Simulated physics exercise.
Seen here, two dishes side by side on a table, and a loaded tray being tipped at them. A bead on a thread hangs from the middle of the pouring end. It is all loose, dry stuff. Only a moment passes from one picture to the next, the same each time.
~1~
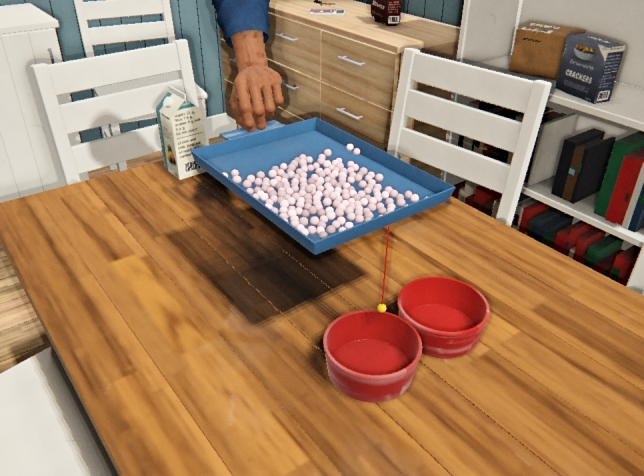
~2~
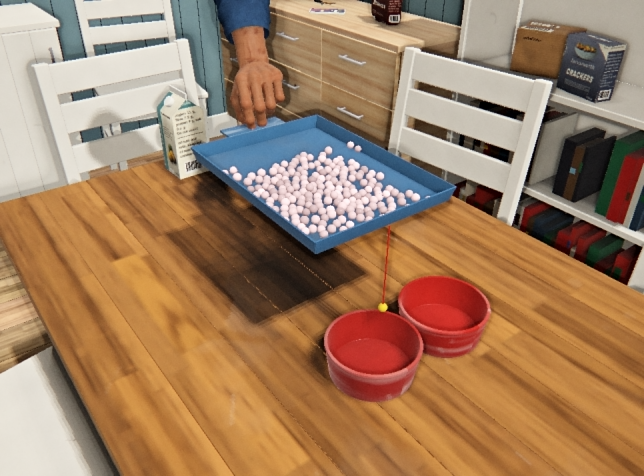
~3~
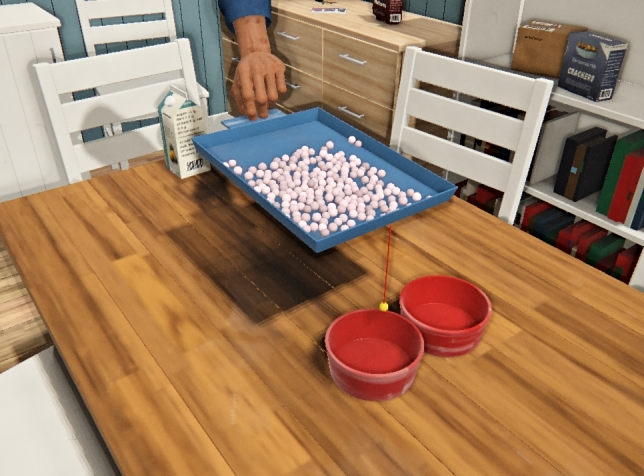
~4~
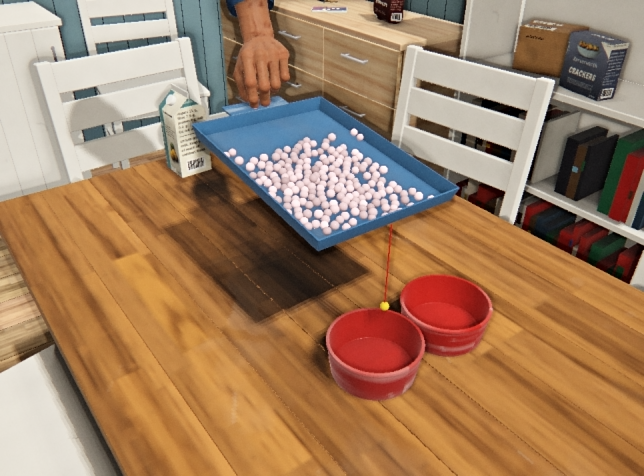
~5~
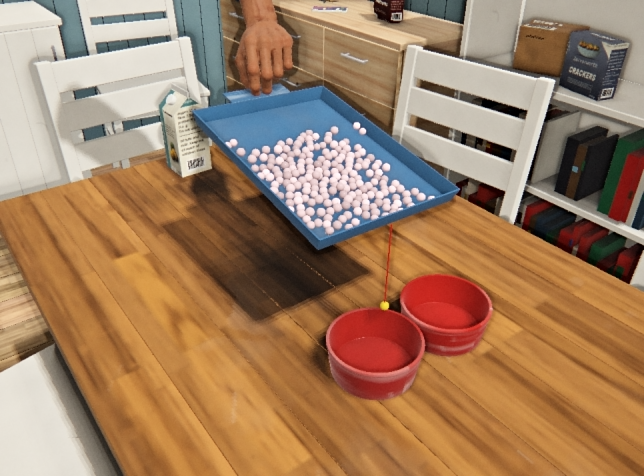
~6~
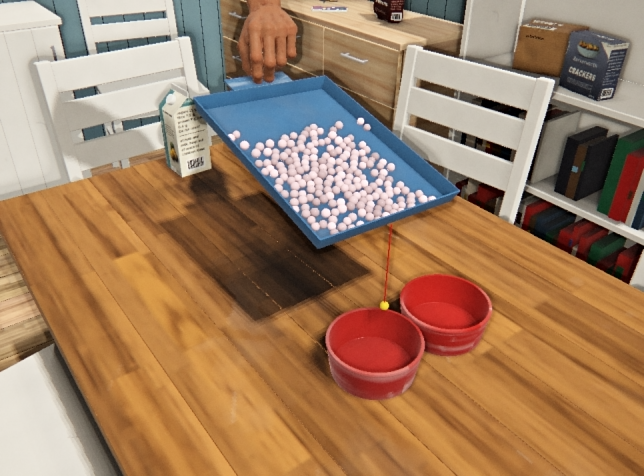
A hand raised the back of a blue tray of pale pink sugar pearls above two red dishes on a wooden table, tilting it more steeply as the pearls shifted toward the lower front edge.
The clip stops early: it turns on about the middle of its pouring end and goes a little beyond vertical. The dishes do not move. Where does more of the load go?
Fuller: The right-hand dish.
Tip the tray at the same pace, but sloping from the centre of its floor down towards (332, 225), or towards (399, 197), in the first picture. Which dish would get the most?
At the first place the left dish, at the second right.
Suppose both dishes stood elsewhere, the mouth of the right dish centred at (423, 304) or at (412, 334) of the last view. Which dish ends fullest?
The first try: Right. The second: The right one.
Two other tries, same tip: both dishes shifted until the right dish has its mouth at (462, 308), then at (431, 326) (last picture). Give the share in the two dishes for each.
Roughly 90 per cent, and 70 per cent.
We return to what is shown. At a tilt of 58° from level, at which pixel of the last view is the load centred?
Close to (399, 201).
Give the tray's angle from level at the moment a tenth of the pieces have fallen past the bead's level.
Roughly 65°.
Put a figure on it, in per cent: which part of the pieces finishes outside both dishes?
Near 20 %.
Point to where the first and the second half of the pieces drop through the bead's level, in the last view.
At about (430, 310), then at (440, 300).
Soon, tray tipped steeply; most on the tray; a stray few in the left dish; a stray few in the right dish; a small part in the air.
A while on, tray tipped right over; a stray few on the tray; about a quarter in the left dish; about half in the right dish; a small part outside both; a small part in the air.
Towards the end, tray tipped past a quarter turn; about a quarter in the left dish; about half in the right dish; about a quarter outside both.
Finally, tray tipped past a quarter turn; about a quarter in the left dish; about half in the right dish; about a quarter outside both.
